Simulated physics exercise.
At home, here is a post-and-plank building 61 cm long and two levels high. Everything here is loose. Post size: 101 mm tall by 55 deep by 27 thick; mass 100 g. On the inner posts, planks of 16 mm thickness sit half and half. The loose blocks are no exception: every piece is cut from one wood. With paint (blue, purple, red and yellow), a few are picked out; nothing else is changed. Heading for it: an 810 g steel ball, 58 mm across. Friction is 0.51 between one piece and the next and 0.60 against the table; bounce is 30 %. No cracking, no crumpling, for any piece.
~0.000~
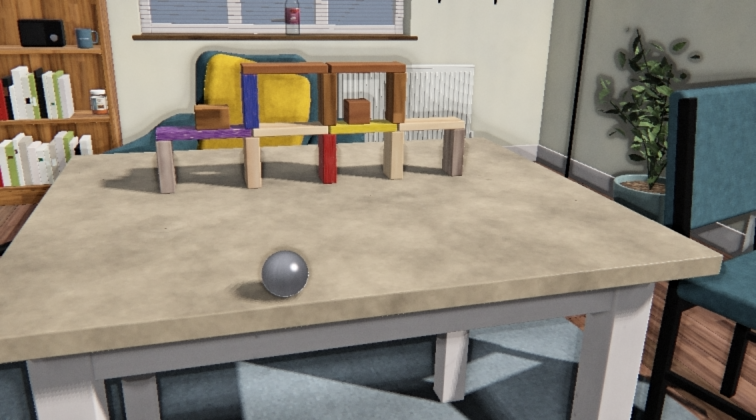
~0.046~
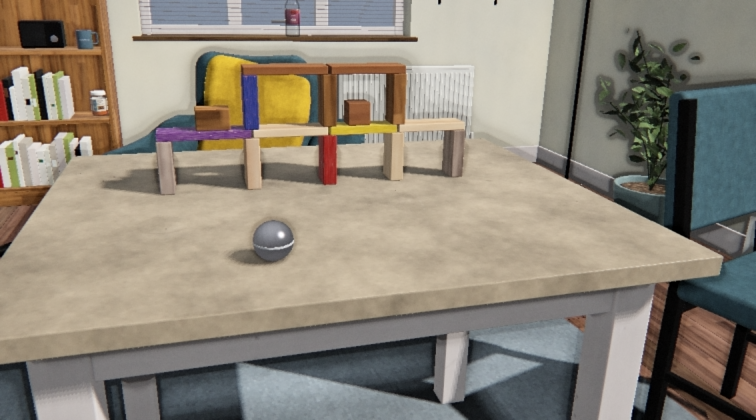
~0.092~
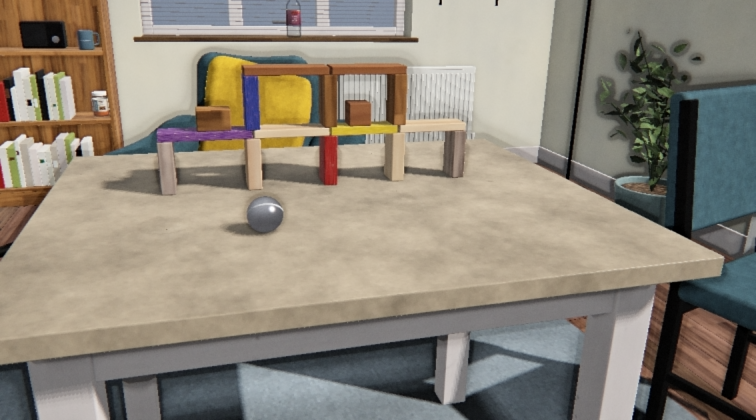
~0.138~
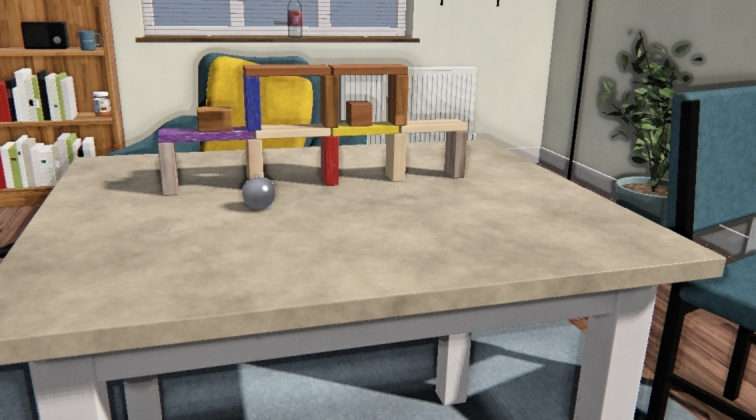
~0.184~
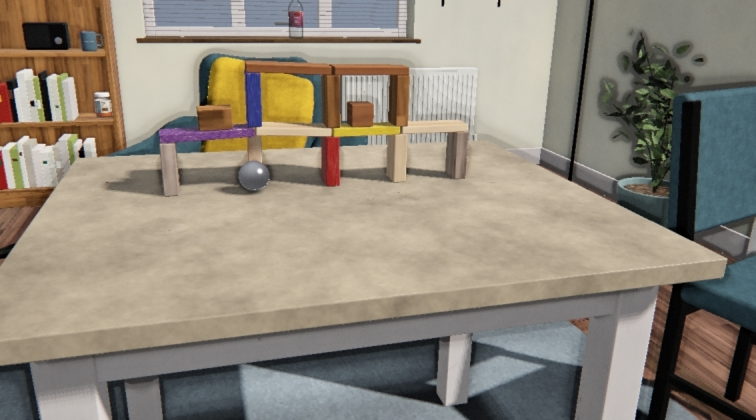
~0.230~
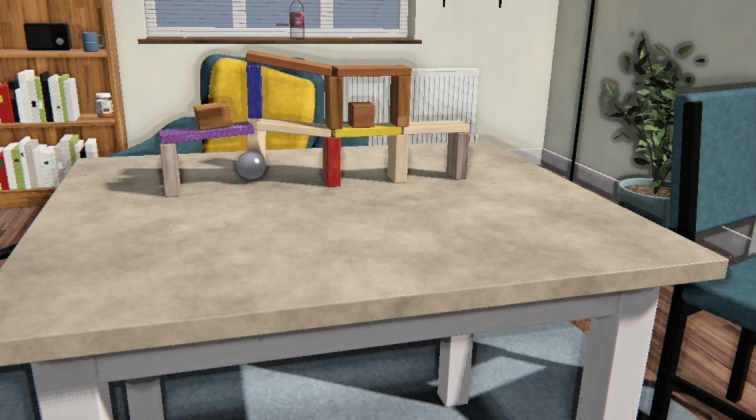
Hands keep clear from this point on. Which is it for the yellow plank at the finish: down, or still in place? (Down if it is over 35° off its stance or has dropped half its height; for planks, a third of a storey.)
Still in place.
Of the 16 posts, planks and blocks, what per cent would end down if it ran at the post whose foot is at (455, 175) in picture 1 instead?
10 percent.
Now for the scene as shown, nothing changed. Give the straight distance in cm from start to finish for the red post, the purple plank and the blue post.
Start to finish, close to red 0, purple 12, blue 24 centimetres.
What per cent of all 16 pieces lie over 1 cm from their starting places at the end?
45 in a hundred.
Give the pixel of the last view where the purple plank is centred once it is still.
End point in last frame: Roughly (170, 174).
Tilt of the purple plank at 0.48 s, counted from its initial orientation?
I'd estimate close to 30°.
By 0.32 s, ball still moving; 3 of the 16 pieces down; yellow plank unmoved; purple plank tilted 34°, 34 mm lower.
By 0.48 s, ball still moving; 7 of the 16 pieces down; yellow plank unmoved; purple plank tilted 34°, 55 mm lower.
By 0.82 s, ball still moving; 7 of the 16 pieces down; yellow plank unmoved; blue post on its side.
When it is over (1.1 s), ball rolling away; 7 of the 16 pieces down; yellow plank unmoved; blue post on its side; purple plank tilted 16°, 8 cm lower. In pixels of the last frame, middles, yellow plank near (366, 130), blue post near (248, 160).
